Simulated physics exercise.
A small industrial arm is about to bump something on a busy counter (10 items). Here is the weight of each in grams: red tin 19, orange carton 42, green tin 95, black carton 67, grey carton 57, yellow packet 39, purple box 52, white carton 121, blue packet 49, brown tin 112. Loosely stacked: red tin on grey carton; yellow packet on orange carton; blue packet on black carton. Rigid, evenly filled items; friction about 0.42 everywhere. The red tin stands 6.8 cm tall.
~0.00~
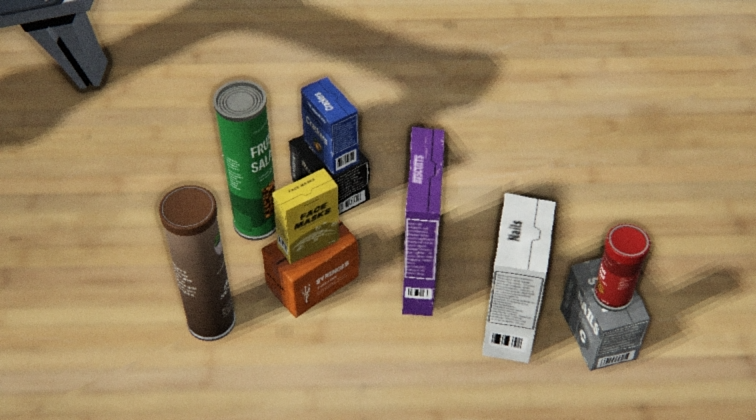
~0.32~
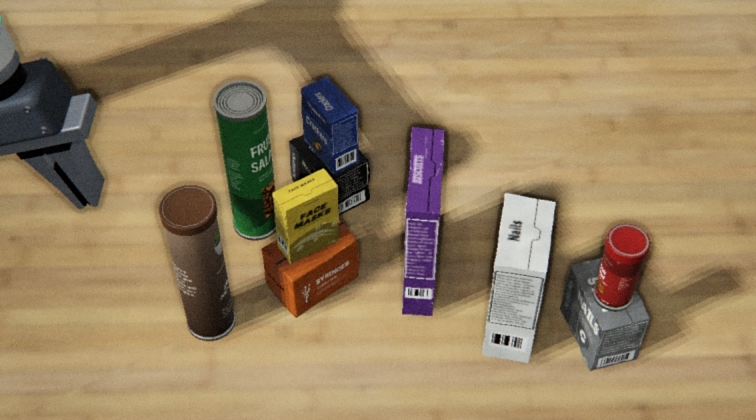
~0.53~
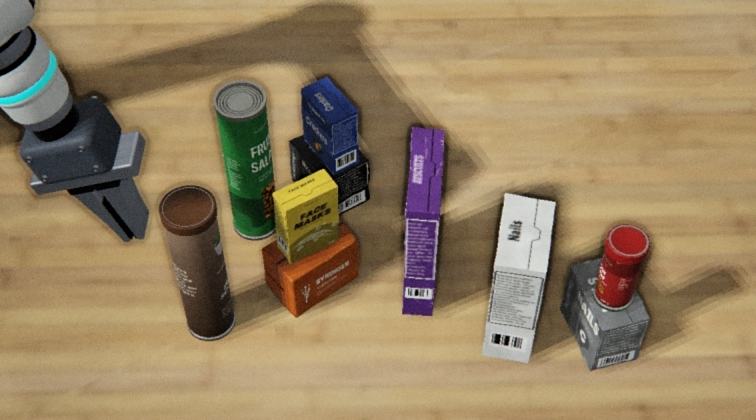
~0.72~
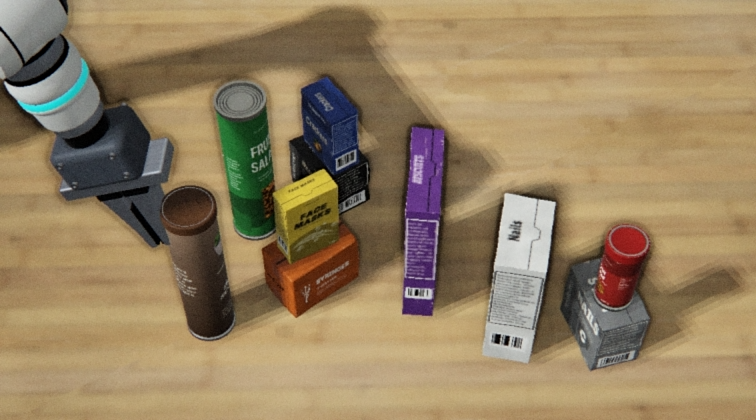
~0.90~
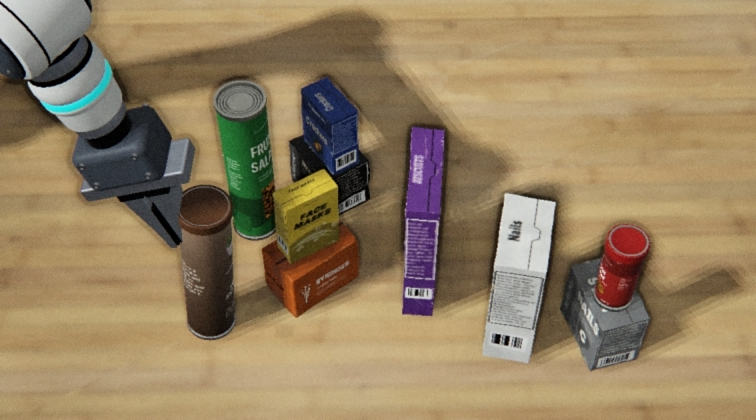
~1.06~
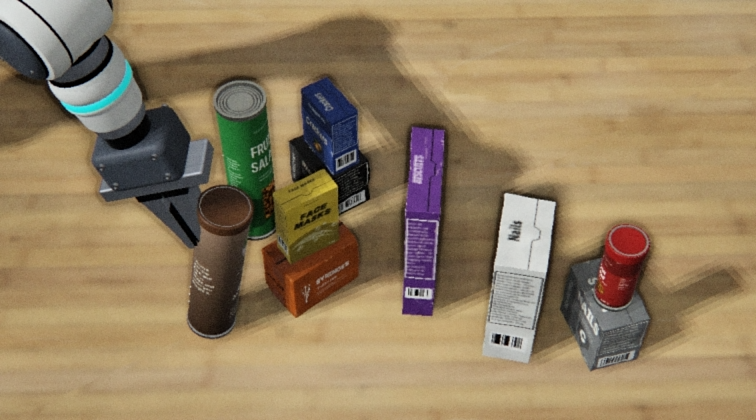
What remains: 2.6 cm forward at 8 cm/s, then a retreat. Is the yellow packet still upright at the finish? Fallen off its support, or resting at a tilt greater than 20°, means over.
Yes.
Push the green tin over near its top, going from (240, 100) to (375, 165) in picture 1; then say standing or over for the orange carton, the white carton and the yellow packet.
Orange carton still on its base, white carton still on its base, yellow packet toppled.
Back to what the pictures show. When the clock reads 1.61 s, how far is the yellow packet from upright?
It is some 0° from upright at that moment.
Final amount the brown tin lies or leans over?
About 90°.
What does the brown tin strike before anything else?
That would be the yellow packet.
Around 1.31 s, off upright brown tin 21°.
Around 1.61 s, yellow packet and brown tin touch at 1.38 s; orange carton and brown tin touch at 1.48 s; off upright brown tin 90°.
Around 2.06 s, off upright brown tin 90°.
At rest, past 20° or fallen, brown tin. Standing, green tin, orange carton, purple box, black carton, white carton, grey carton, red tin, yellow packet and blue packet.
